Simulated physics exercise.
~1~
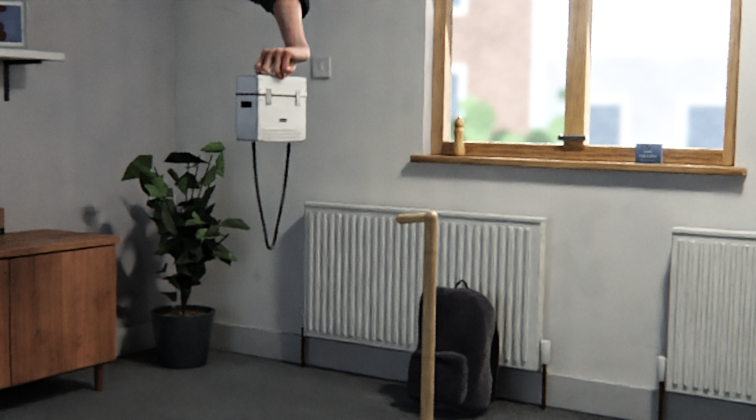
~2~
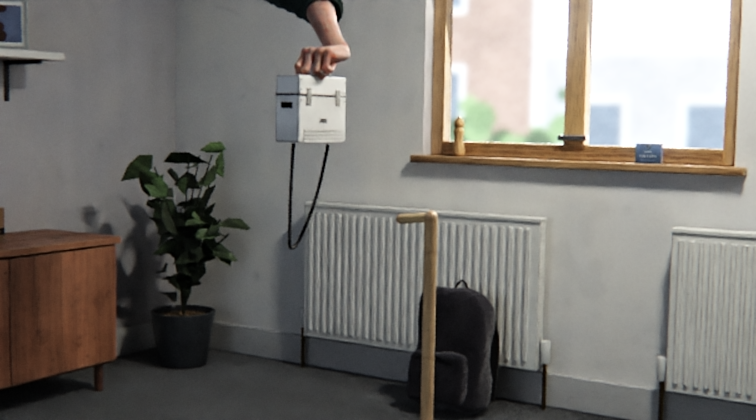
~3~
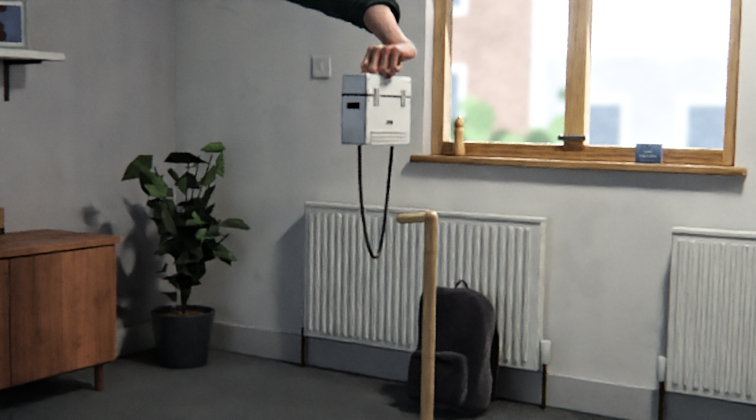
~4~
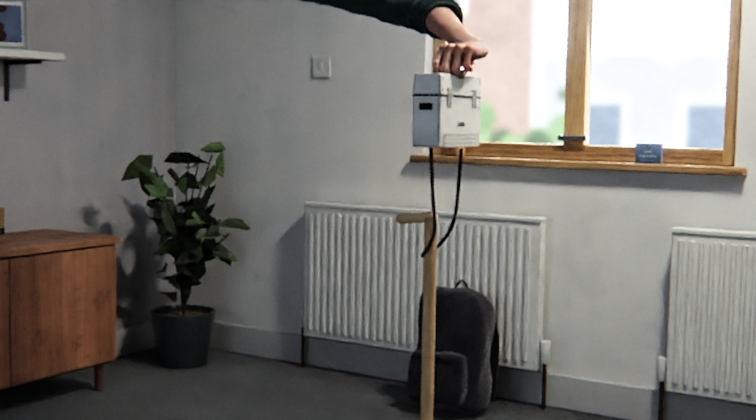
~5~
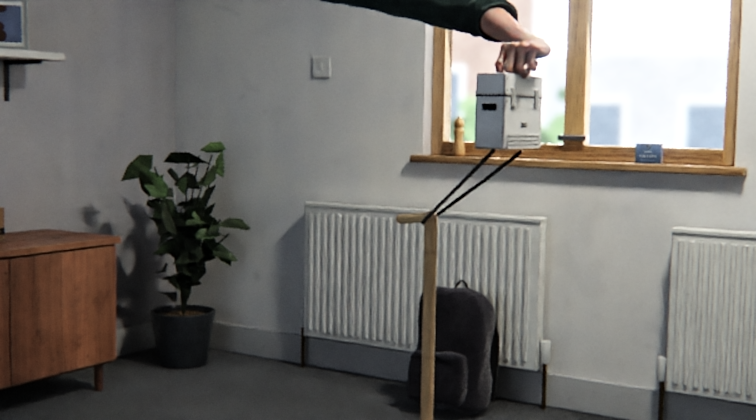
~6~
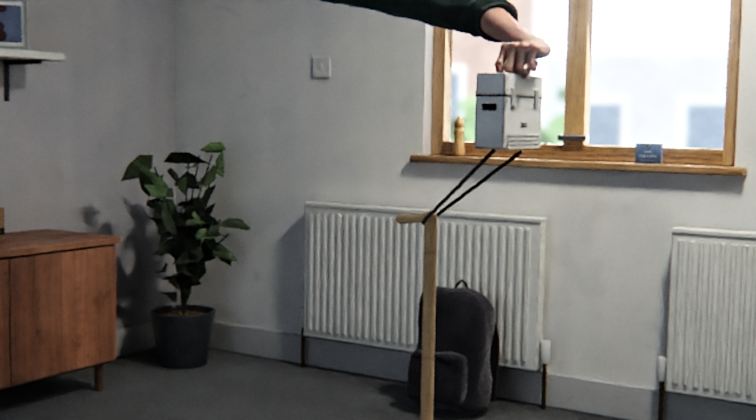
A white case with a dark loop of lead dangling beneath it is carried rightward by a hand across a room, past a wooden post with a hook, until the loop catches on the hook and pulls tight, and the hand stops with the case still upright.
